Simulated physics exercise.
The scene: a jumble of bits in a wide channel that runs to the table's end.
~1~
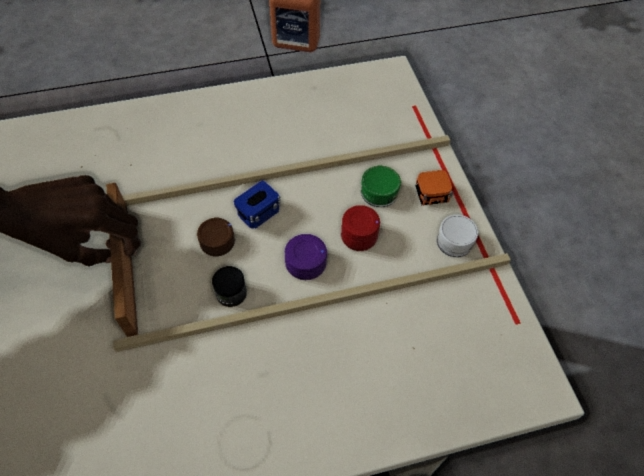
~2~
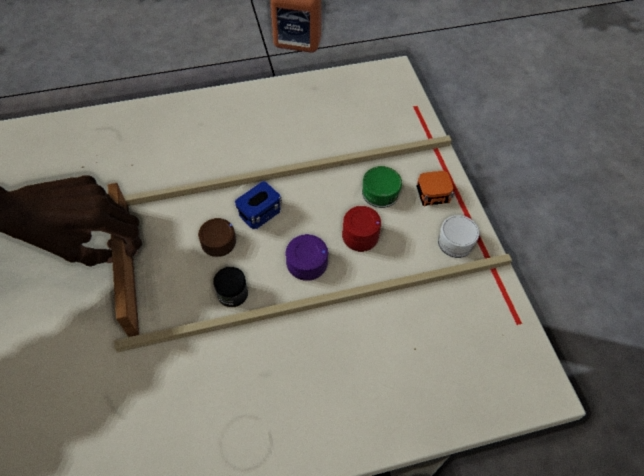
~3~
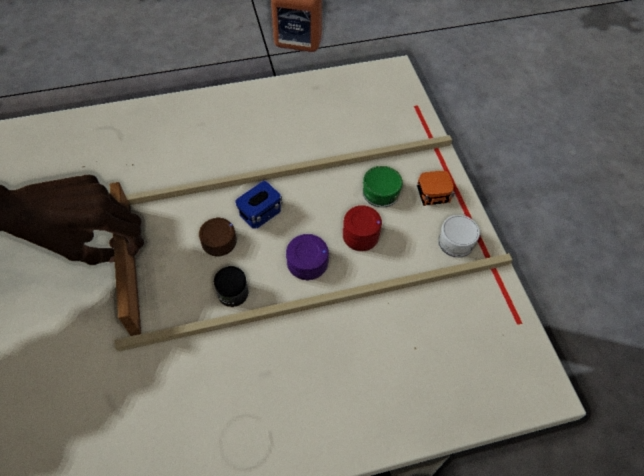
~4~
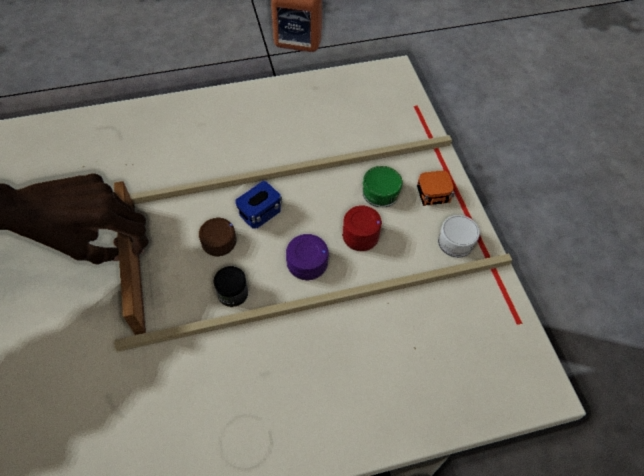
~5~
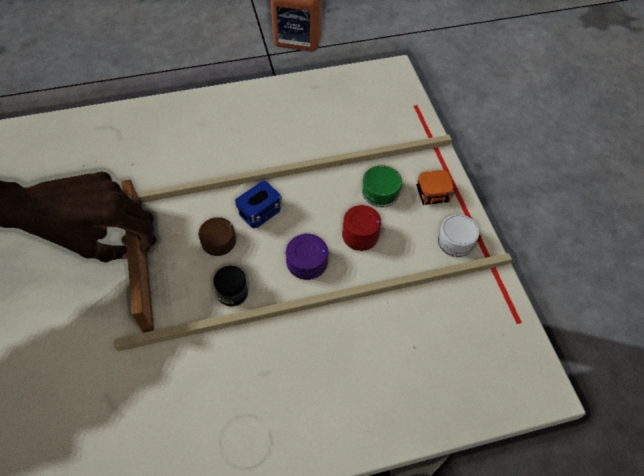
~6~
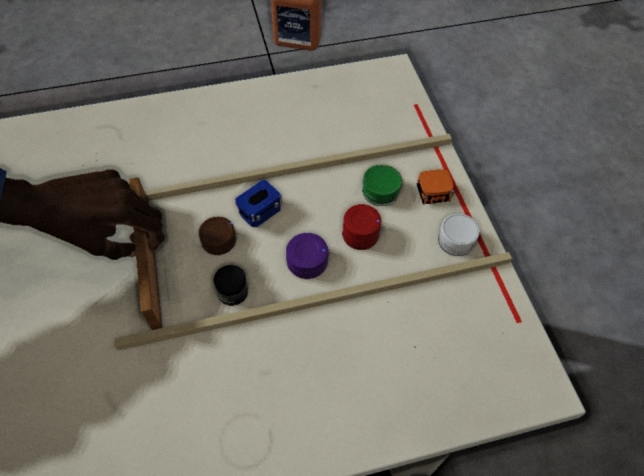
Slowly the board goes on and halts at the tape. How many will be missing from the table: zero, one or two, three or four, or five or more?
Here the number that fall off is three or four.
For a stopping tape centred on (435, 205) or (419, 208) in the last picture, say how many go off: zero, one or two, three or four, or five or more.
In that order: Either one or two; one to two.
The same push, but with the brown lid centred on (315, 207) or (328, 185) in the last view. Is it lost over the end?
Place by place, it remains up; stays on.
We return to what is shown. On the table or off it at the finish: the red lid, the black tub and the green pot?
The red lid tumbles off; the black tub holds on; the green pot is lost.
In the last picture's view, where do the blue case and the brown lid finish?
The blue case stops around (459, 155); the brown lid around (474, 184).
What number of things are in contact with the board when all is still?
4 of them.
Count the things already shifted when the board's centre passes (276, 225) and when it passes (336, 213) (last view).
The counts are 4 and 5.
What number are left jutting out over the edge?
Overhanging: 4.
A little later, none off yet; white pot at rest near (458, 235); orange case at rest near (435, 187); green pot at rest near (382, 185).
Next, none off yet; white pot shifted about its own width near (481, 238); orange case tilted a little near (481, 178); green pot shifted well along near (448, 167).
When it is over, the number that fall off is three or four; down, red lid, green pot, orange case and white pot.
